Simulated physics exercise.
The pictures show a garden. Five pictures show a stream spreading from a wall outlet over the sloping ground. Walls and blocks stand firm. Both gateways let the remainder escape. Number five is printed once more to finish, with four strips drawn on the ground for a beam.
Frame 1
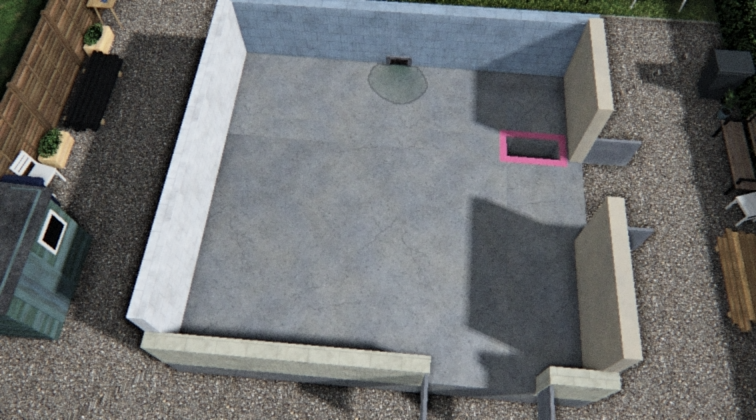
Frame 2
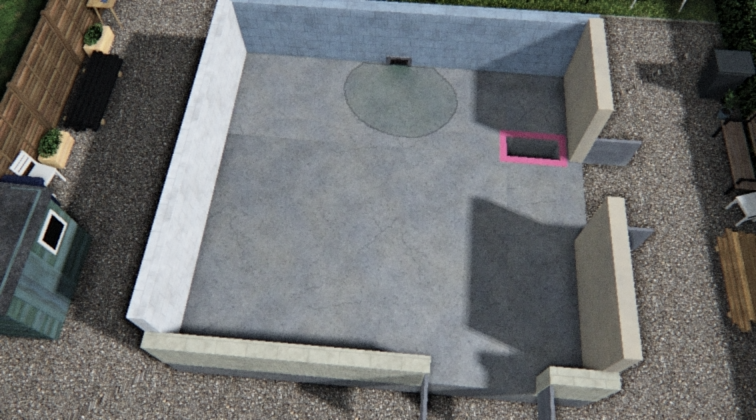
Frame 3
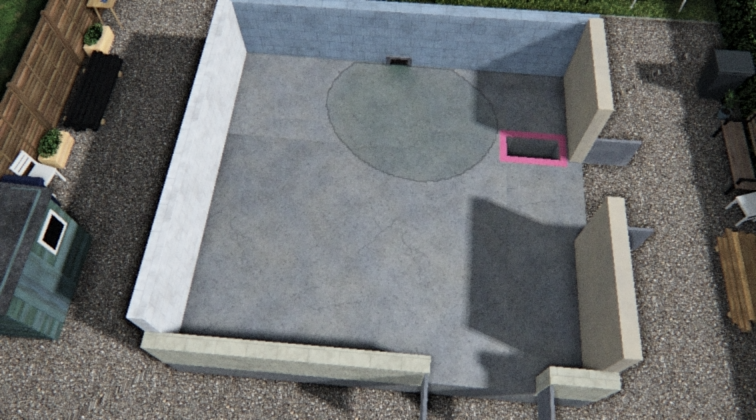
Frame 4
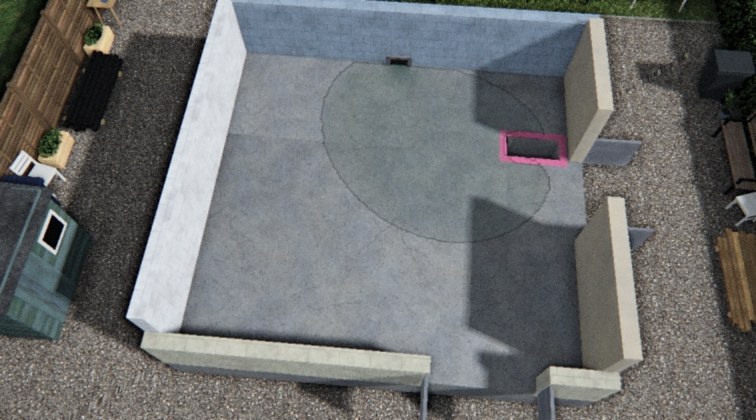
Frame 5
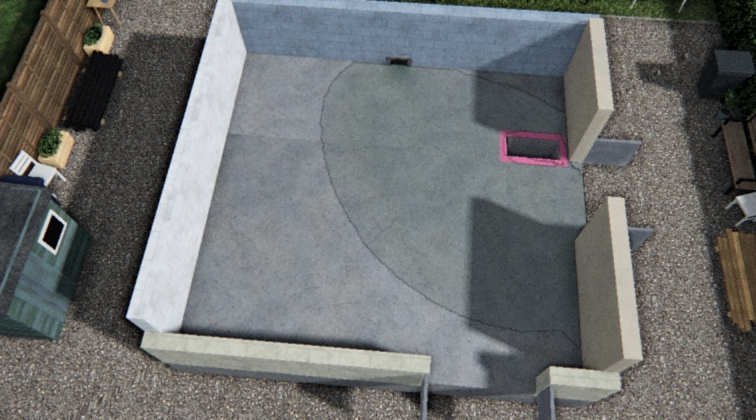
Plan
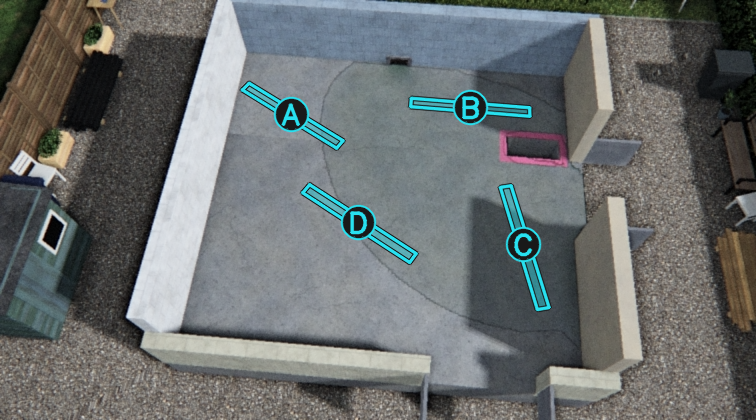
Water spreading from an outfall in the back wall across a walled grey garden yard, reaching around a pink-edged drain.
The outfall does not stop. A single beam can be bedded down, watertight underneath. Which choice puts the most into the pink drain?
Take B.
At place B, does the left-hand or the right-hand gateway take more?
The left gate.
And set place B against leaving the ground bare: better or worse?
Place B is better.
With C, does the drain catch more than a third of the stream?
No, it does not.
On the marked copy, A from (245, 86) to (339, 144); B from (411, 102) to (529, 111); C from (505, 186) to (543, 308); D from (306, 188) to (412, 258).
If A is chosen, about 21 % of the stream goes into the pink drain, about 79 % out by the gates.
If B is chosen, about 32 % of the stream goes into the pink drain, about 68 % out by the gates.
If C is chosen, about 22 % of the stream goes into the pink drain, about 78 % out by the gates.
If D is chosen, about 21 % of the stream goes into the pink drain, about 79 % out by the gates.
